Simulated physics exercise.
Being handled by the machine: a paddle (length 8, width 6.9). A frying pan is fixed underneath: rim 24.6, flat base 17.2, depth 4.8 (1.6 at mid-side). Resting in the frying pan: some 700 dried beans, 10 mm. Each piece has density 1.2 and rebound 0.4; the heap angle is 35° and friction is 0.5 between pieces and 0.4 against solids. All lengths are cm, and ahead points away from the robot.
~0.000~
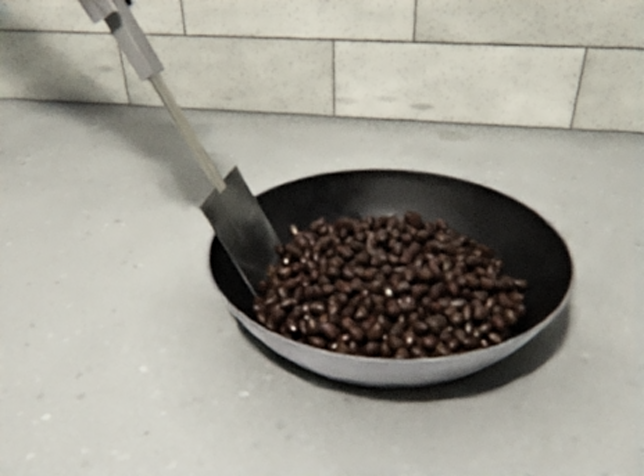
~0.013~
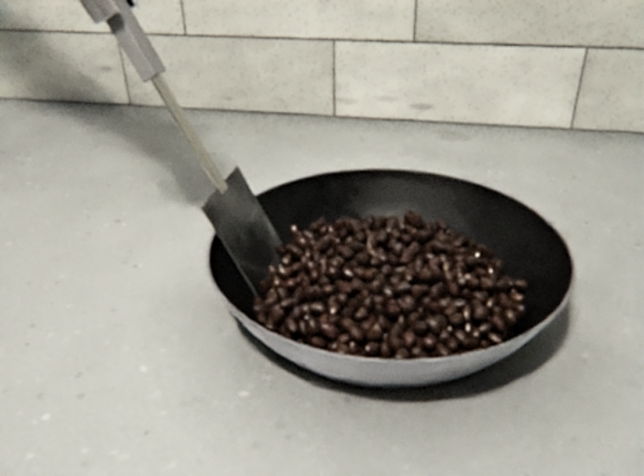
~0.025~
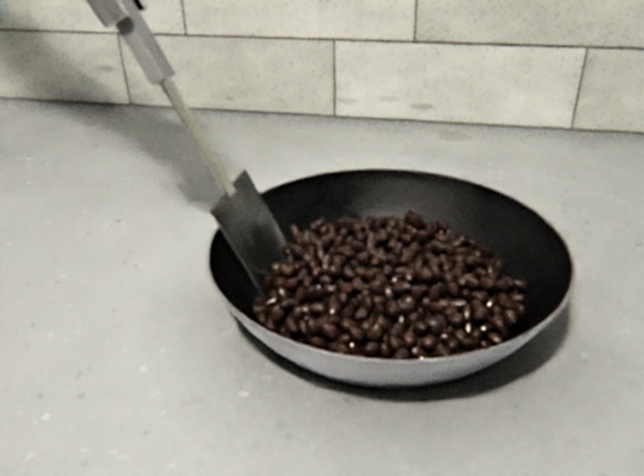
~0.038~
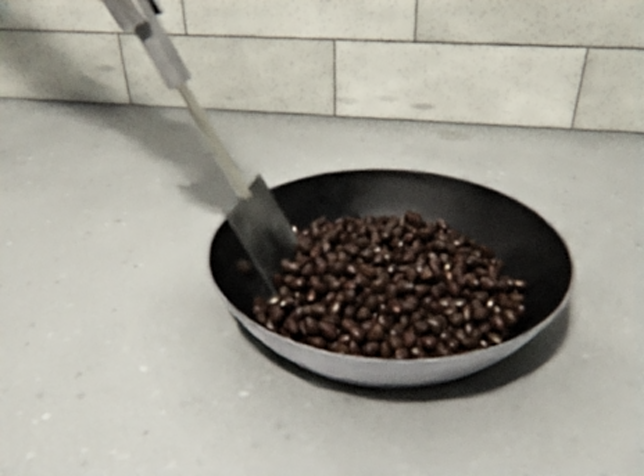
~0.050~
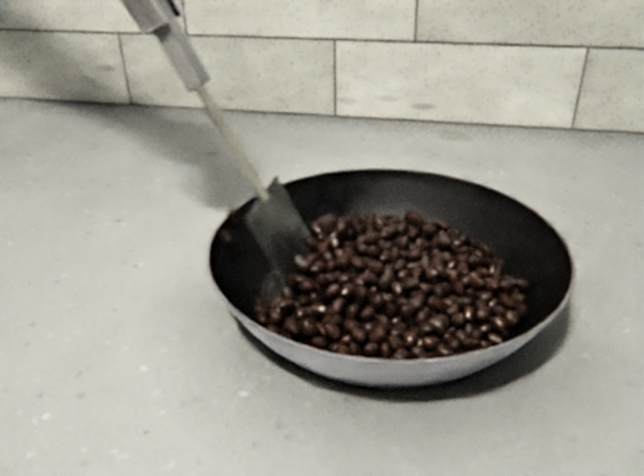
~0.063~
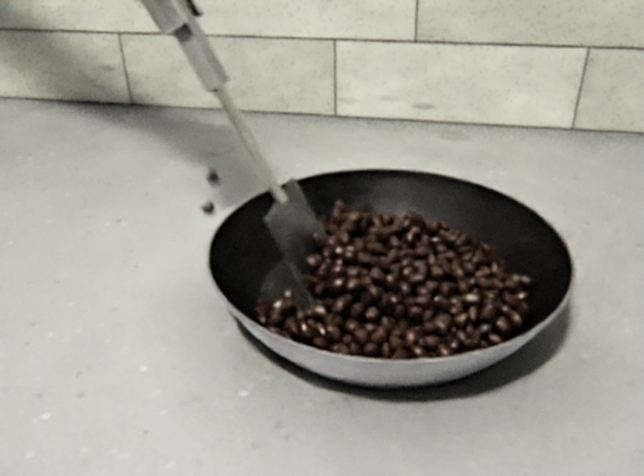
Robotic arm with a flat blade pushing rightward into dark beans in a black frying pan, flicking a couple beyond the rim.
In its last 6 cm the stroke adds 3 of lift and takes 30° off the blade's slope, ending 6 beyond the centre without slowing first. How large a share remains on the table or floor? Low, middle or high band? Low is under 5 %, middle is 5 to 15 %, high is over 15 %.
Middle band.
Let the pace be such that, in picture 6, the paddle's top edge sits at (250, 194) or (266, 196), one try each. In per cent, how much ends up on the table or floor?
0 % and 0 %.
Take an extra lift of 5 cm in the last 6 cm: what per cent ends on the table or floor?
Some 15 per cent.
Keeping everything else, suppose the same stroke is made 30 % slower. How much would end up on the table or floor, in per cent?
5 %.
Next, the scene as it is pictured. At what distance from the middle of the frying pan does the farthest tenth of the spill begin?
That distance is around 35 cm.
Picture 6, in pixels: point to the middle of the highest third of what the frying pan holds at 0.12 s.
Roughly pixel (434, 262).
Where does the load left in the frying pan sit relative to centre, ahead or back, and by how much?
It rests close to 4.0 centimetres ahead of centre.
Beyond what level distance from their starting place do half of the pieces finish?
Roughly 3 cm.
After 0.09 s, sloping 64°, highest piece 15 above the table; 700 in the frying pan, 2 on the blade or in flight.
After 0.12 s, sloping 52°, highest piece 21 above the table; 700 in the frying pan, 2 on the blade or in flight.
After 0.34 s, sloping 34°, highest piece 34 above the table; 649 in the frying pan, 47 on the table or floor, 6 on the blade or in flight.
After 1.39 s, sloping 34°, highest piece 6 above the table; 648 in the frying pan, 54 on the table or floor.
In the end, 648 in the frying pan, 54 on the table or floor. That is 8 % on the table or floor.
